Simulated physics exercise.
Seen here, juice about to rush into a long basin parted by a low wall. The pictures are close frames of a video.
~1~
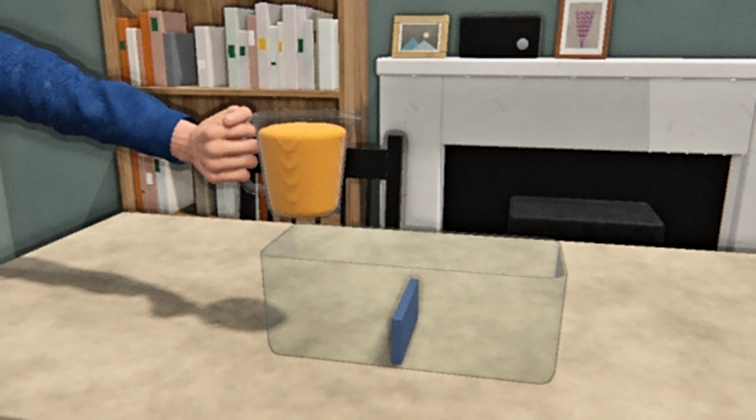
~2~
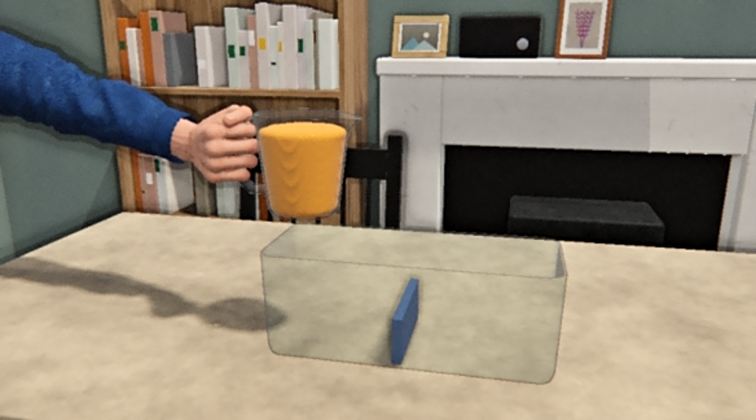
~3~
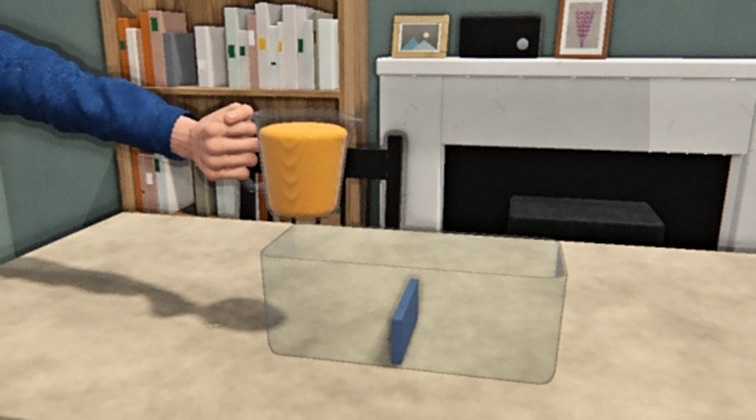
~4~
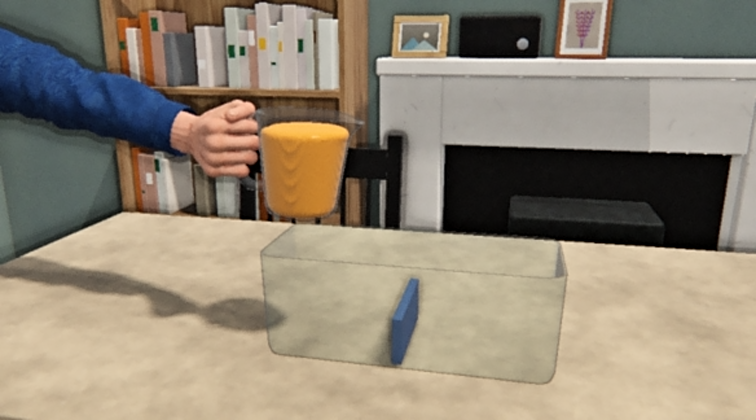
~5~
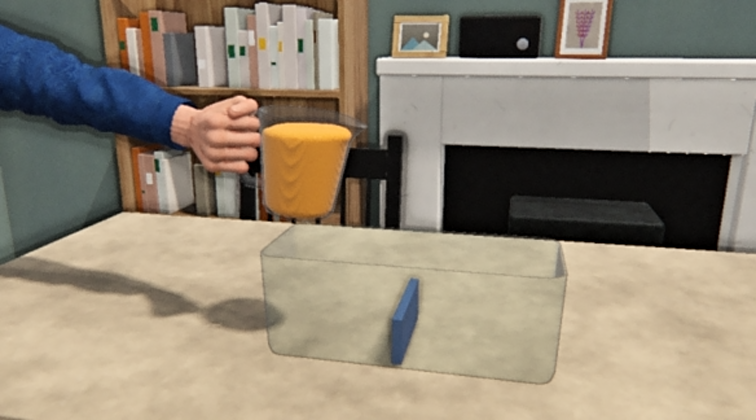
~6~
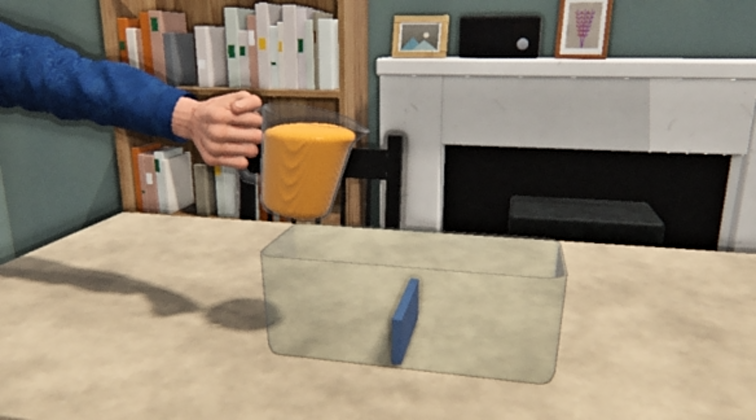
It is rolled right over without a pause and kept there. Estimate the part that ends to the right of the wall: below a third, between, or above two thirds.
The share right of the wall is from a third to two thirds.
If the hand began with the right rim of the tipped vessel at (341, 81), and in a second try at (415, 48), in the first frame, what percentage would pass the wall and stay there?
Roughly 35 per cent, and 95 per cent.
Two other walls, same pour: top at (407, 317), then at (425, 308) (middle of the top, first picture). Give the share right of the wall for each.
First some 60, then 20 per cent.
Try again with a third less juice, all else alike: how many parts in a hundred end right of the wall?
Close to 25 per cent.
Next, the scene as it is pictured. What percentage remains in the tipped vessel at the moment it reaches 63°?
About 80 per cent.
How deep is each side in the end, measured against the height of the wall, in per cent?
Left about 30, right about 30.
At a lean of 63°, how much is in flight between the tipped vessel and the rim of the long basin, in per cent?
Near 15 %.
A moment on, the tilt is 63° and 78 per cent is still to pour, 1 is left of the wall and 7 right of it.
Next, the tilt is 93° and 28 per cent is still to pour, 16 is left of the wall and 44 right of it.
Then the tilt is 97° and 3 per cent is still to pour, 42 is left of the wall and 53 right of it.
Later the tilt is 97° and 0 per cent is still to pour, 46 is left of the wall and 54 right of it.
Finally, 46 per cent lies left of the wall, 54 right of it and 1 outside.
